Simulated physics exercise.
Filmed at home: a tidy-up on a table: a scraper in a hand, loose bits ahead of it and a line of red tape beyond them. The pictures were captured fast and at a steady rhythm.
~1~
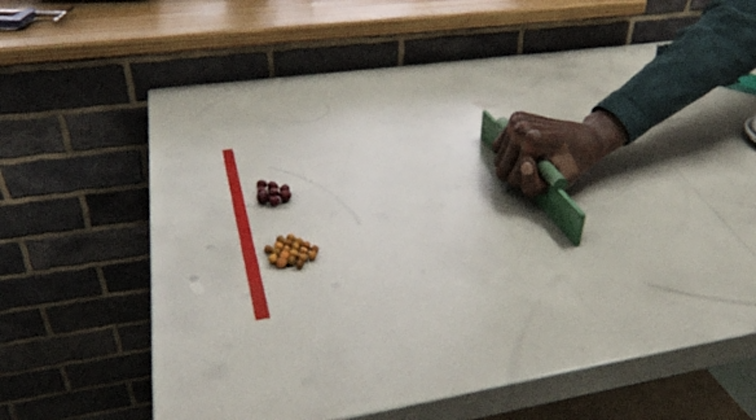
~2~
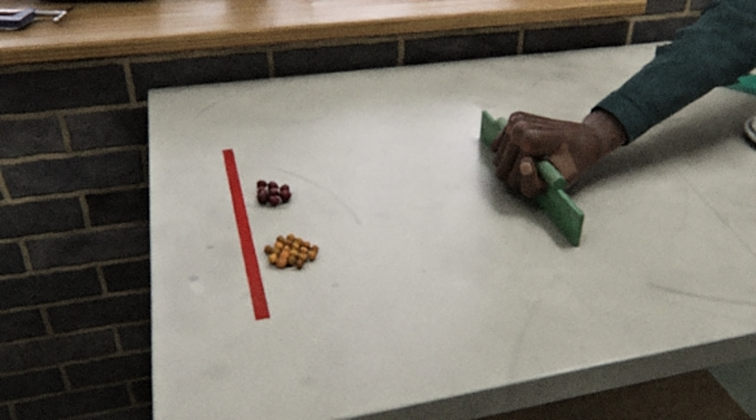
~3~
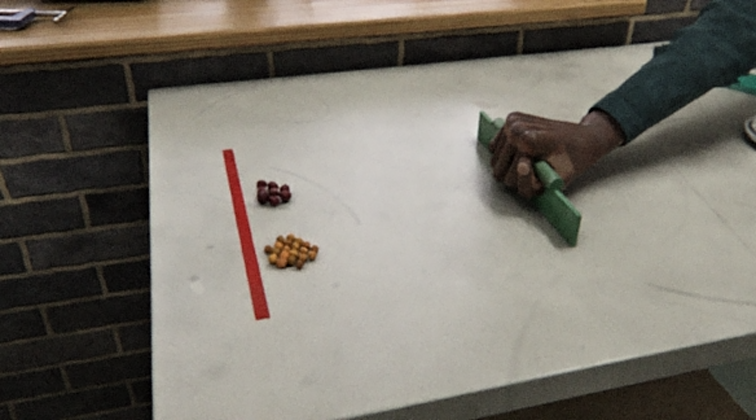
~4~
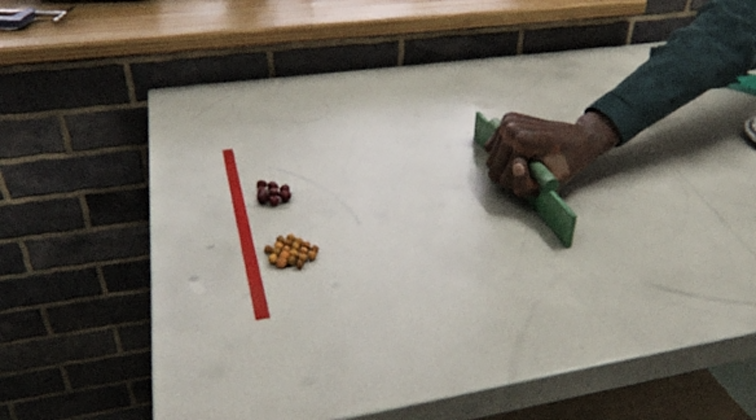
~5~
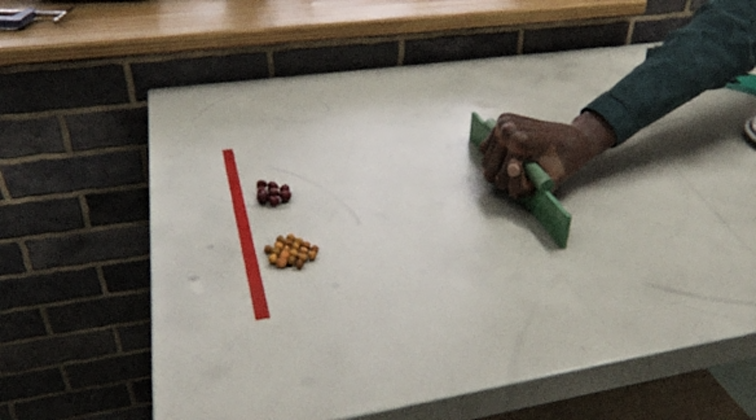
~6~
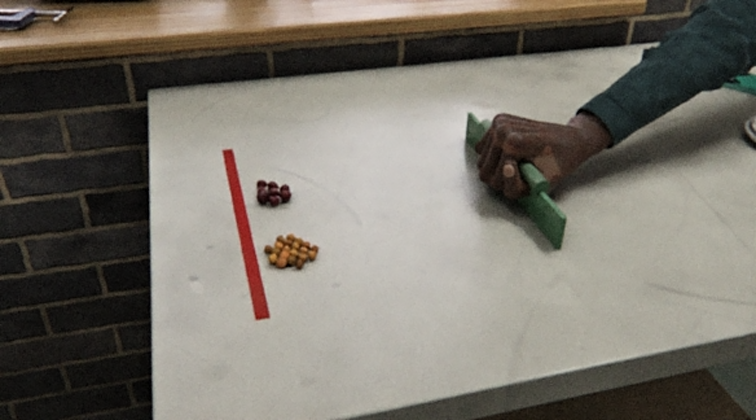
On a pale tabletop, a hand gripping a green scraper stayed still at first, then slid it slightly left, while small dark red and orange-brown clusters sat unmoved beside a strip of red tape.
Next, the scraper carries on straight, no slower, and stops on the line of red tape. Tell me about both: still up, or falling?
Near portion? It doesn't fall. The far portion? It doesn't fall.
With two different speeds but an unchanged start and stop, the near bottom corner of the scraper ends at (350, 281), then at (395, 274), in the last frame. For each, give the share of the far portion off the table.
First run: Near 100 %; second run: Near 100 %.
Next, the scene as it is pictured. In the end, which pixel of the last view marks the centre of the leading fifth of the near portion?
It ends up roughly at (214, 266).
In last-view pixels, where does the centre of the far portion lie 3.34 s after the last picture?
Centre estimate, last view: Approx. (224, 199).
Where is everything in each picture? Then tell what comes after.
Scraper near (572, 220), at rest; red tape near (229, 156), about a palm's width from the edge; edge at (150, 237); near portion near (294, 254), a few roasted chickpeas; far portion near (274, 194), a few dried cherries, in the first picture.
Scraper near (571, 220); far portion near (274, 194), in the second picture.
Scraper near (568, 220); near portion near (294, 254), in the third picture.
Scraper near (563, 221); far portion near (274, 194), in the fourth picture.
Scraper near (558, 222); near portion near (294, 254), in the fifth picture.
Scraper near (553, 223); red tape near (229, 156); edge at (150, 237); near portion near (294, 254); far portion near (274, 194), in the sixth picture.
Then, 1.66 s on from there, scraper still moving, near (376, 175); near portion all on the table, its front near (268, 249); far portion all on the table, its front near (263, 198).
Then, 3.34 s on from there, scraper stopped at the red tape; near portion all on the table, its front near (212, 263); far portion all on the table, its front near (214, 209).
In the end, scraper stopped at the red tape; near portion all on the table, its front near (211, 263); far portion all on the table, its front near (213, 209).
